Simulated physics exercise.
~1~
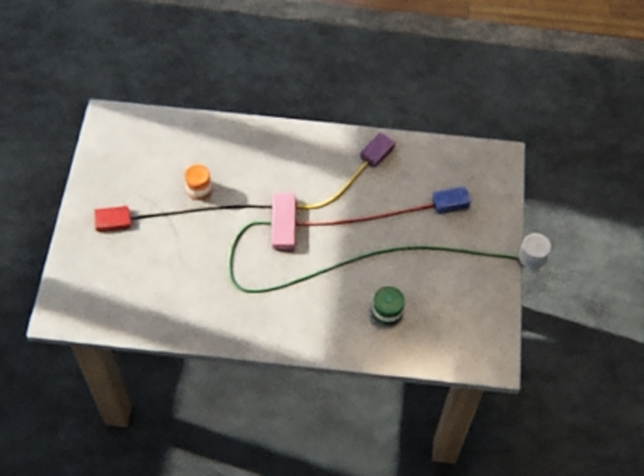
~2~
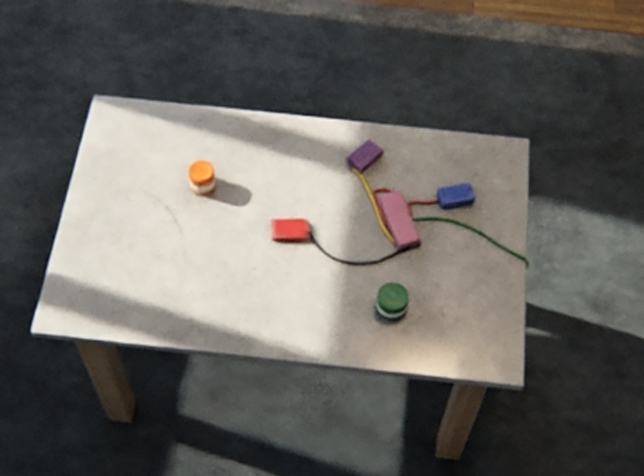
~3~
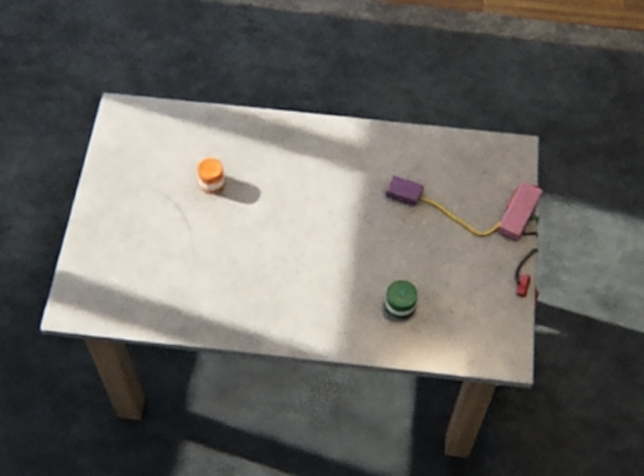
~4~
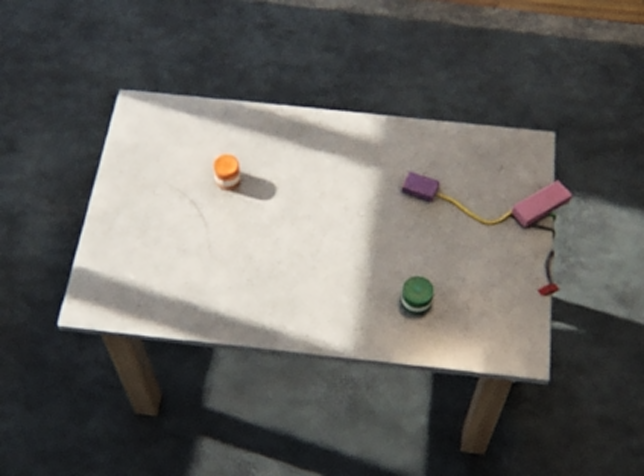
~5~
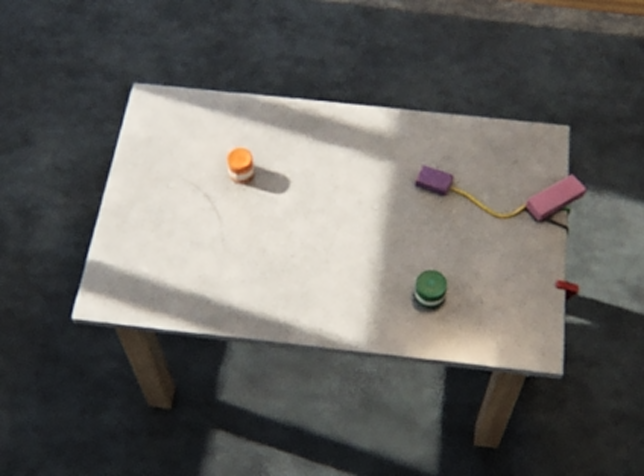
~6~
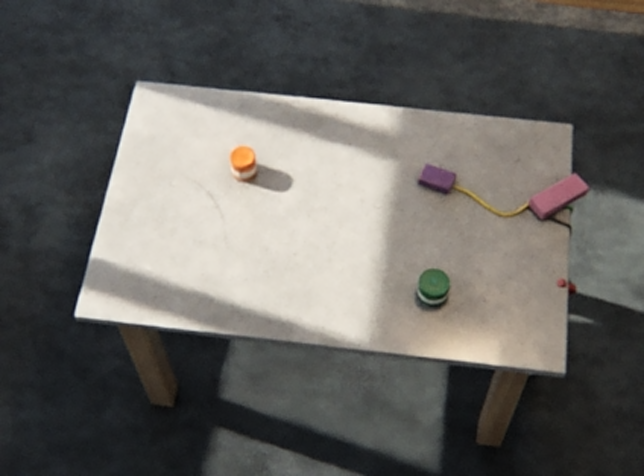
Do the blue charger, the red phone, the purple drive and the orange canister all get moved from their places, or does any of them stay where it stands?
Not all of them move. The blue charger and the red phone are carried over the right edge and the purple drive shifts but stays on top, while the orange canister hardly stirs.
